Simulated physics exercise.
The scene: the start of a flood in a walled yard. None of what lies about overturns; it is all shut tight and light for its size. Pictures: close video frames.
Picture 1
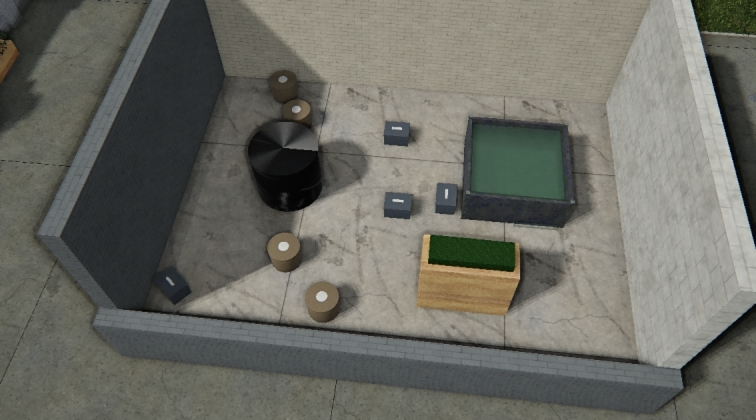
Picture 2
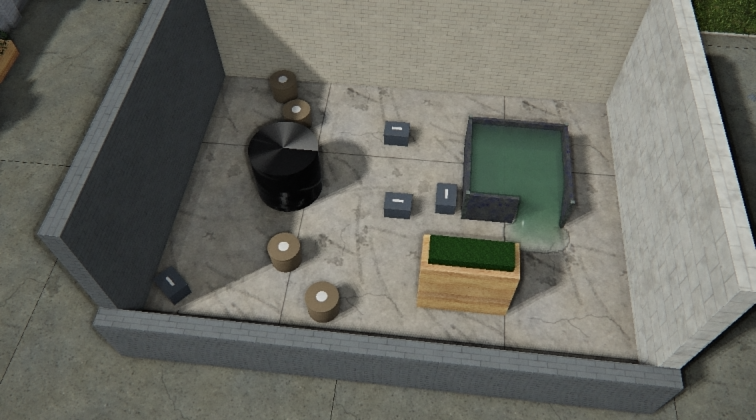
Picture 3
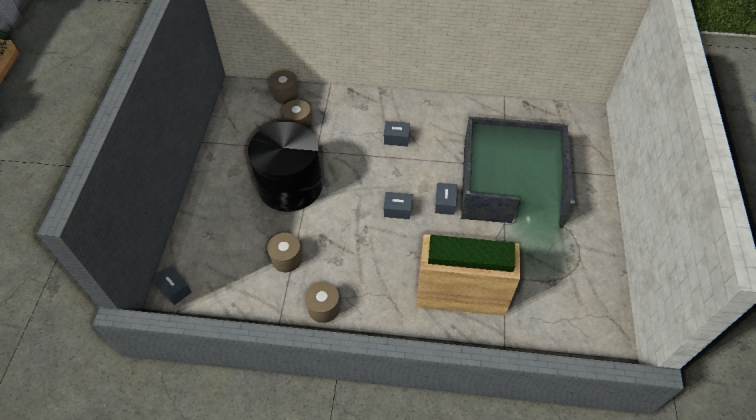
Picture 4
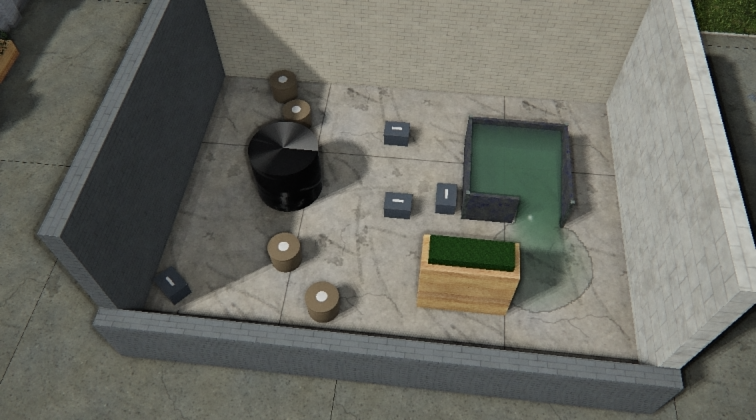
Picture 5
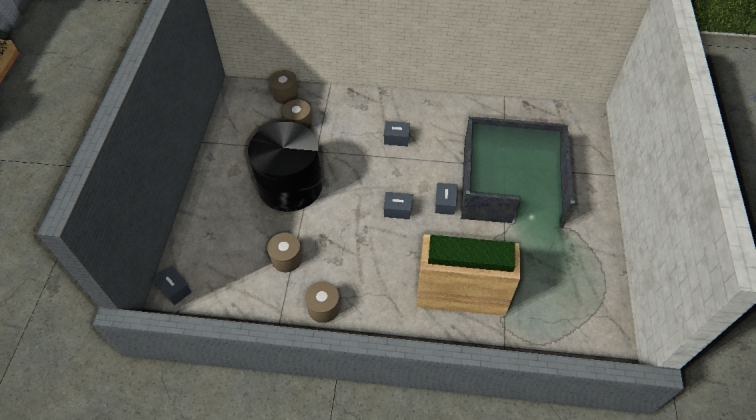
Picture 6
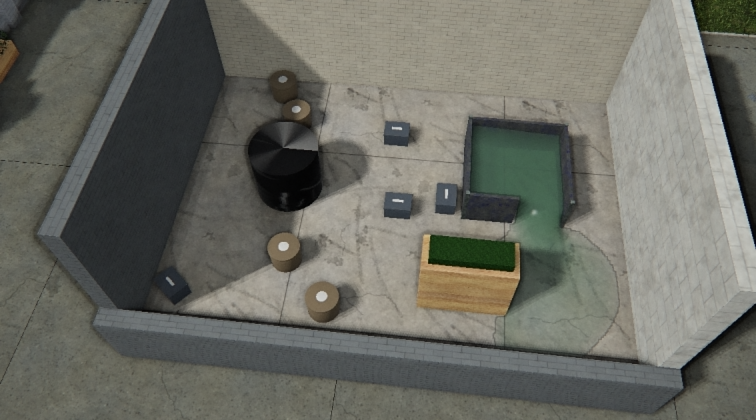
Green water pours through a gap in the square tank's front wall and spreads across the paving.
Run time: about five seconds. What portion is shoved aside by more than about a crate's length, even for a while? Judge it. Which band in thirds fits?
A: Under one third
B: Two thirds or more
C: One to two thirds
Under one third.
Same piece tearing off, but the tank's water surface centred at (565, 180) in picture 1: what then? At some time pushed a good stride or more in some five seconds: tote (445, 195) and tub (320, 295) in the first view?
Respectively: Lacked the distance and got displaced that much.
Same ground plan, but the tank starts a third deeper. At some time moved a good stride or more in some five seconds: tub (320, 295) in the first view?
Outcome: Travelled that far.
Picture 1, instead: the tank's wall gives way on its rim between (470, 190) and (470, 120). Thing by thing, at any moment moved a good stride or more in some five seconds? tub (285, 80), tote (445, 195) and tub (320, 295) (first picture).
Order as asked: Sent that far; sent that far; not sent that far.
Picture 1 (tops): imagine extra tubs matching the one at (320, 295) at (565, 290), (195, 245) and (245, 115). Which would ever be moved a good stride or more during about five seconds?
Listed in sequence, the answers are displaced a stride, remains nearby and remains nearby.
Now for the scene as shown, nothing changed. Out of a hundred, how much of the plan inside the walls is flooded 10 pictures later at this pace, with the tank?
About 30 percent.
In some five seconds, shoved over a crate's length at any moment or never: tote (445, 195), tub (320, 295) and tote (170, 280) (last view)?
Taking them in turn, the first stayed within range, the second traveled far, and the third stayed within range.
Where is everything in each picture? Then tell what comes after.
A tub at (284, 247) rests on the ground; a tub at (283, 80), on the bottom; 0 of 8 have shifted, in the first picture.
A tub at (284, 247) rests on the ground; a tub at (283, 80), on the bottom; 0 of 8 have shifted, in the second picture.
A tub at (284, 247), on the bottom; a tub at (283, 80) rests on the ground; 0 of 8 have shifted, in the third picture.
A tub at (284, 247) rests on the ground; a tub at (283, 80), on the bottom; 0 of 8 have shifted, in the fourth picture.
A tub at (284, 247) rests on the ground; a tub at (283, 80), on the bottom; 0 of 8 have shifted, in the fifth picture.
A tub at (284, 247), on the bottom; a tub at (283, 80) rests on the ground; 0 of 8 have shifted, in the sixth picture.
A moment on, 0 of 8 are well off their spots; 0 afloat.
Next, 0 of 8 are well off their spots; 0 afloat.
Later, 0 of 8 are well off their spots; 0 afloat.
In the end, 1 of 8 are well off their spots, and 1 have been at some point; 0 afloat.
